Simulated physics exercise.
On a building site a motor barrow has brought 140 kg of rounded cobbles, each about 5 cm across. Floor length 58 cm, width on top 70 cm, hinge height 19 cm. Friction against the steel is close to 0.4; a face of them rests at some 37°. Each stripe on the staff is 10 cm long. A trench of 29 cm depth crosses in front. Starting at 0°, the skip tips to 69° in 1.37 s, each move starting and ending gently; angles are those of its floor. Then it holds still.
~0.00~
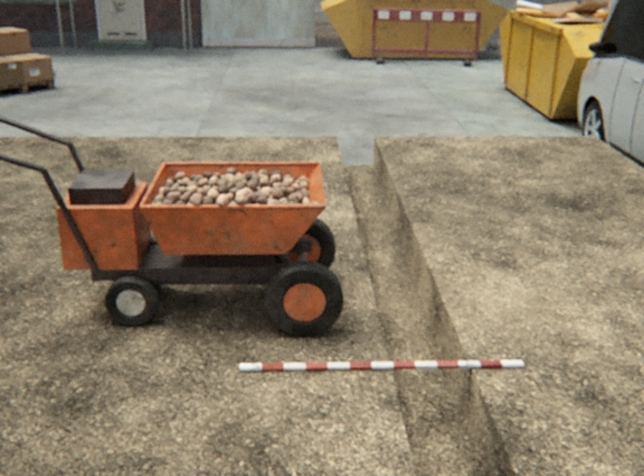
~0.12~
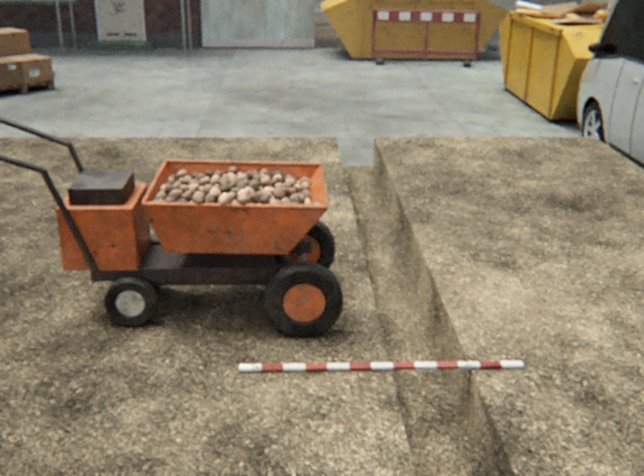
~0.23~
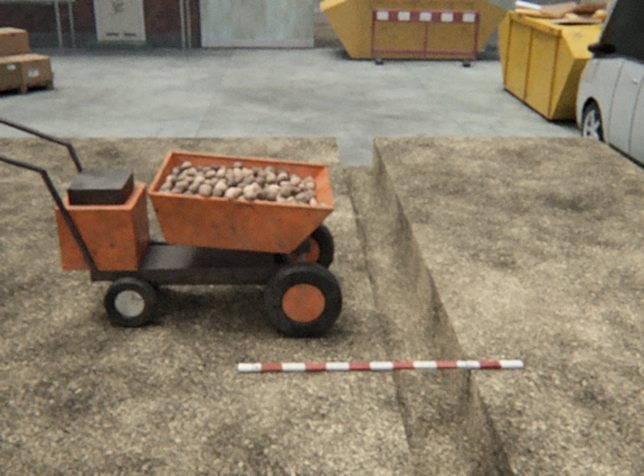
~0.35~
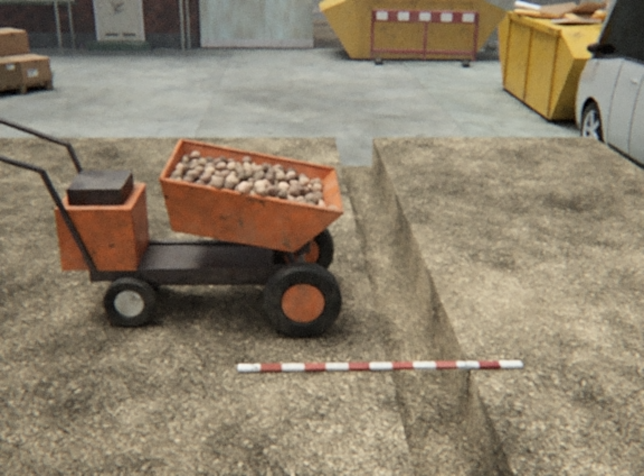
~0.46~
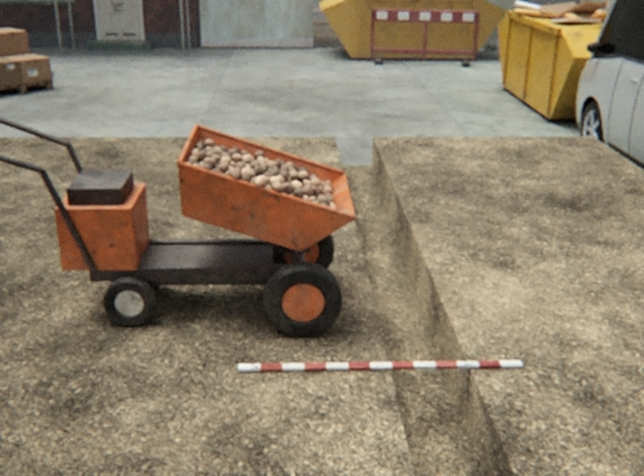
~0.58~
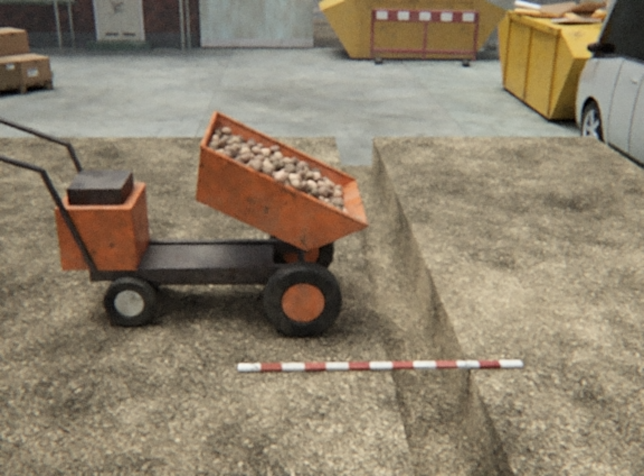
Orange skip of rounded cobbles on a motor barrow tilting steadily up towards the right beside a trench, barrow standing still.
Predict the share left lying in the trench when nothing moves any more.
Roughly 73 per cent ends in the trench.
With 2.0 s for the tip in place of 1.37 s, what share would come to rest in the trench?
Then about 80 per cent.
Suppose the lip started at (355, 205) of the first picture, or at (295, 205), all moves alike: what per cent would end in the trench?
About 45 and 95 per cent.
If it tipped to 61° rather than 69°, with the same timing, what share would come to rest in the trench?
In that case some 60 per cent.
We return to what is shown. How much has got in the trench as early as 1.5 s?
Some 30 per cent.
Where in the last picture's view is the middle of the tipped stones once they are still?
Around (424, 333).
After 1.0 s the floor is at 58°; 100 % in the skip; the foremost stones are at (399, 239).
After 1.5 s the floor is at 69°; 60 % in the skip, 29 % in the trench, 11 % past the trench; the foremost stones are at (490, 302).
After 1.8 s the floor is at 69°; 30 % in the skip, 44 % in the trench, 26 % past the trench; the foremost stones are at (547, 284).
After 3.8 s the floor is at 69°; 0 % in the skip, 73 % in the trench, 27 % past the trench; the foremost stones are at (608, 281).
